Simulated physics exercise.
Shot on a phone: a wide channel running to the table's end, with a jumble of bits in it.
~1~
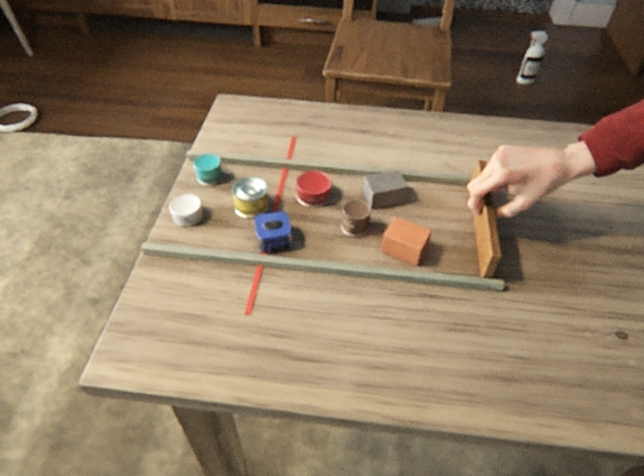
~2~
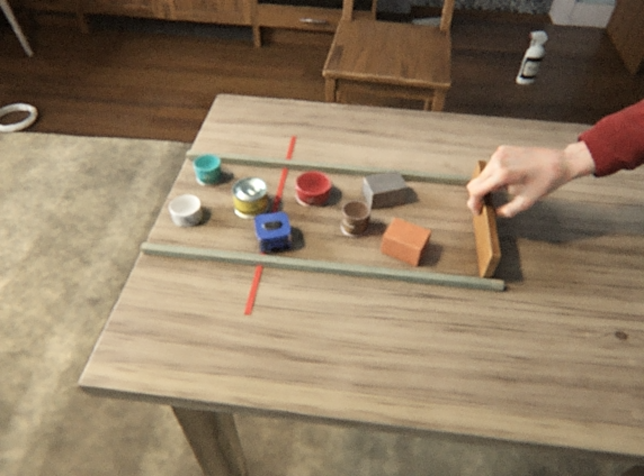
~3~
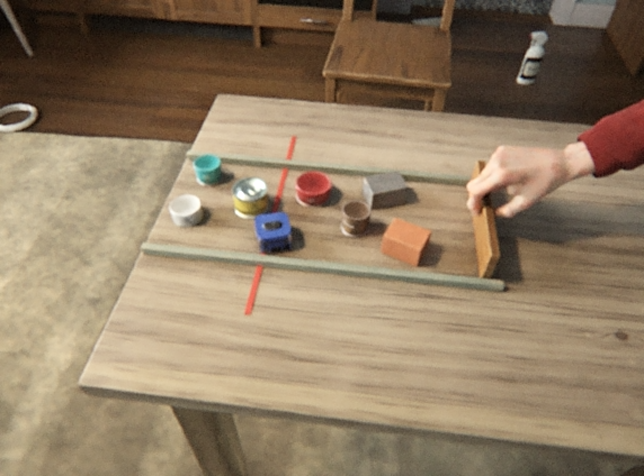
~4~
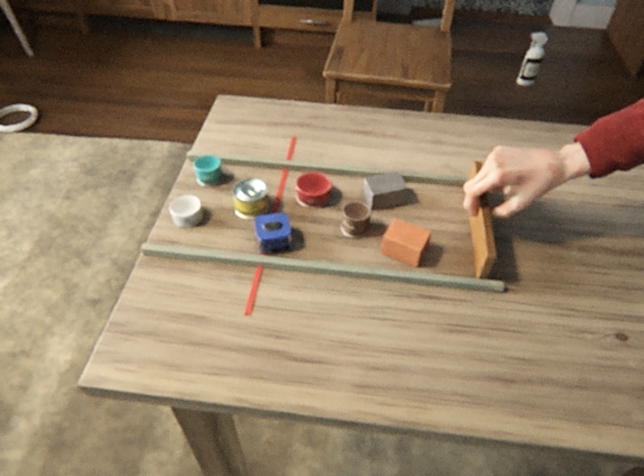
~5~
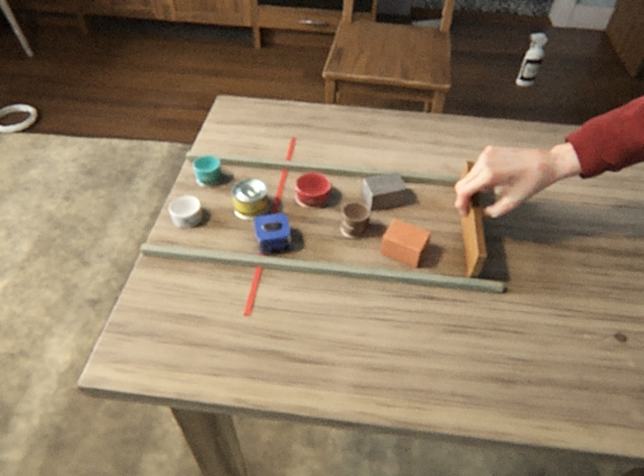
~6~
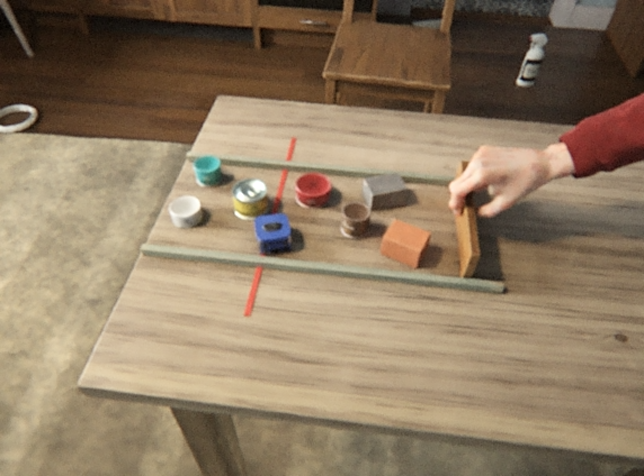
On a pale wooden table above a dark floor and beige carpet, seen from above at an angle, two greenish rails form a wide channel crossed by red tape. Inside, from left, sit white and turquoise tubs, a yellow tin, a blue object, red and brown pots, and grey and orange blocks. A red-sleeved hand at right holds a wooden board still, then slides it slightly left, touching nothing else, while the camera stays steady.
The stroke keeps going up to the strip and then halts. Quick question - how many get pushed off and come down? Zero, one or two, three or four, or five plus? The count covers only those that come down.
Zero, I'd say.
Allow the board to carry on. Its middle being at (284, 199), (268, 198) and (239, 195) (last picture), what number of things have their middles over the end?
Respectively, 0, 0 and 2.
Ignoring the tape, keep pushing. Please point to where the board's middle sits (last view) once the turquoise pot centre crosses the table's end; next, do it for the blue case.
Approx. (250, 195) for the first, approx. (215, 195) for the second.
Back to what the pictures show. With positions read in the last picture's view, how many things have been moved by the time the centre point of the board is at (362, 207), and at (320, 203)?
First position 4; second position 6.
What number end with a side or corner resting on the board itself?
Well, it touches 3.
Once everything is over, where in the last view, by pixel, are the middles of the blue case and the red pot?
Blue case at about (214, 226), red pot at about (226, 180).
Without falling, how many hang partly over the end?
Overhang count: 0.
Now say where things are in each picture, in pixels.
White tub (187, 211); turquoise pot (209, 170); yellow pot (251, 198); board (484, 217); tape (275, 210), in the first frame.
Turquoise pot (208, 170); brown pot (355, 219), in the second frame.
Yellow pot (251, 198); red pot (314, 189), in the third frame.
White tub (187, 211); grey block (385, 191), in the fourth frame.
Turquoise pot (208, 171); board (471, 217), in the fifth frame.
White tub (186, 212); turquoise pot (208, 171); yellow pot (250, 199); board (465, 217); tape (274, 212), in the sixth frame.
Soon after, none off yet; white tub at rest near (186, 212); turquoise pot at rest near (208, 171); yellow pot at rest near (250, 199).
In the end, the number that fall off is zero.
